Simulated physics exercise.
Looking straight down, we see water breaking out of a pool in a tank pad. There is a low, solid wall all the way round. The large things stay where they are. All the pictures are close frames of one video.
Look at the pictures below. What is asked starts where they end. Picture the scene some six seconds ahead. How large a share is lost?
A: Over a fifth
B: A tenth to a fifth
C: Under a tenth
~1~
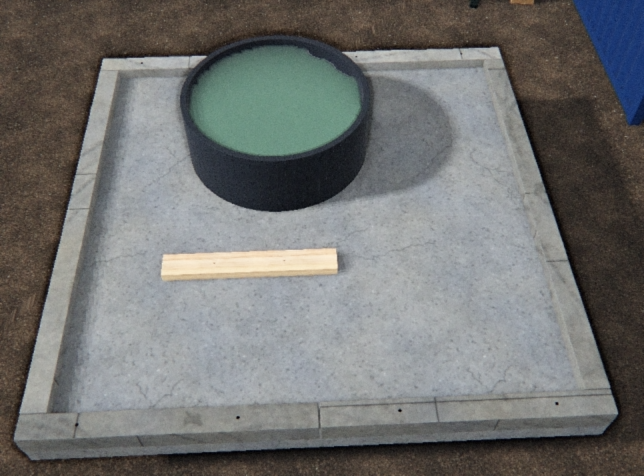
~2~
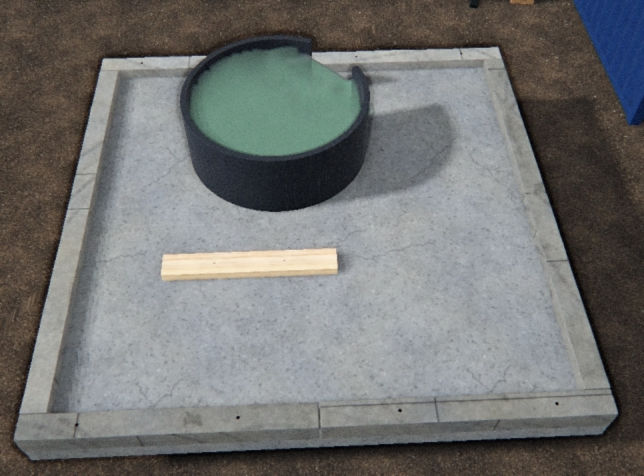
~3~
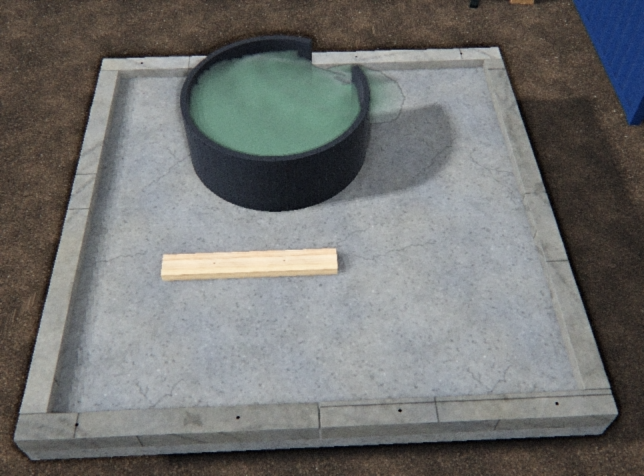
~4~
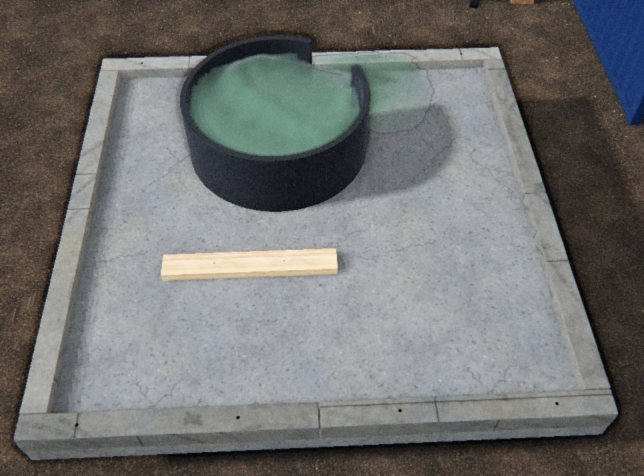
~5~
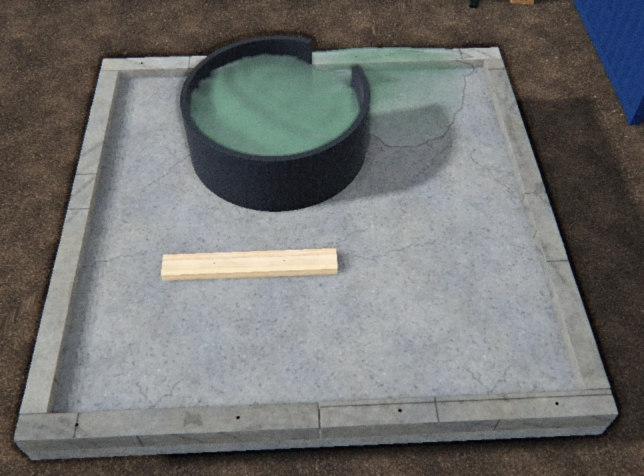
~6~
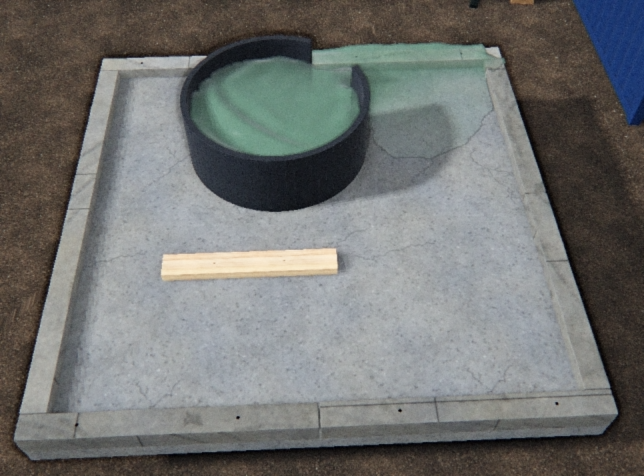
Answer: A.
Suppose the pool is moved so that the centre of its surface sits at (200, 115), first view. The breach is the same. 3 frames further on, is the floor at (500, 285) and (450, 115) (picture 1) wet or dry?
Point 1: Unwetted. Point 2: Inundated.
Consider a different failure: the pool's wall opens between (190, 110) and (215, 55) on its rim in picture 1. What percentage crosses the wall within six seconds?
My estimate is near 44 percent.
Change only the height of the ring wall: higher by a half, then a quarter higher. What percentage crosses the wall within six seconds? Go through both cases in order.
In the first case about 24 in a hundred, in the second about 32 in a hundred.
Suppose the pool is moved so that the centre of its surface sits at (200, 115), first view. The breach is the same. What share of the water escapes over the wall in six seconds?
Some 32 per cent.
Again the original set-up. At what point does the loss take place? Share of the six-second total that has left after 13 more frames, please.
Working it through, I arrive at 65 per cent.
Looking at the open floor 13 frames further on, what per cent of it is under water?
I'd say 30 per cent.
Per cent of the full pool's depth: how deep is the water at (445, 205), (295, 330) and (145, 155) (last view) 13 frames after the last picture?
Going place by place: 4 %, 0 % and 0 %.
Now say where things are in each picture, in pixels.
In the first picture, the pool at (276, 99) is whole and still.
In the second picture, the front is at a hidden place, out from the gap on the pool's far side.
In the third picture, water pours out on the pool's far side and has run to (392, 87).
In the fourth picture, water pours out on the pool's far side and has run to (422, 71).
In the fifth picture, the front is at (468, 69), out from the gap on the pool's far side.
In the sixth picture, the front is at (497, 60), out from the gap on the pool's far side.
A moment on, water covers 15 % of the floor; the low wall has let 5 % over.
Next, water covers 20 % of the floor; the low wall has let 9 % over.
Then, water covers 30 % of the floor; the low wall has let 25 % over.
Later, water covers 50 % of the floor; the low wall has let 35 % over.
In the end, water covers 65 % of the floor; the low wall has let 40 % over.
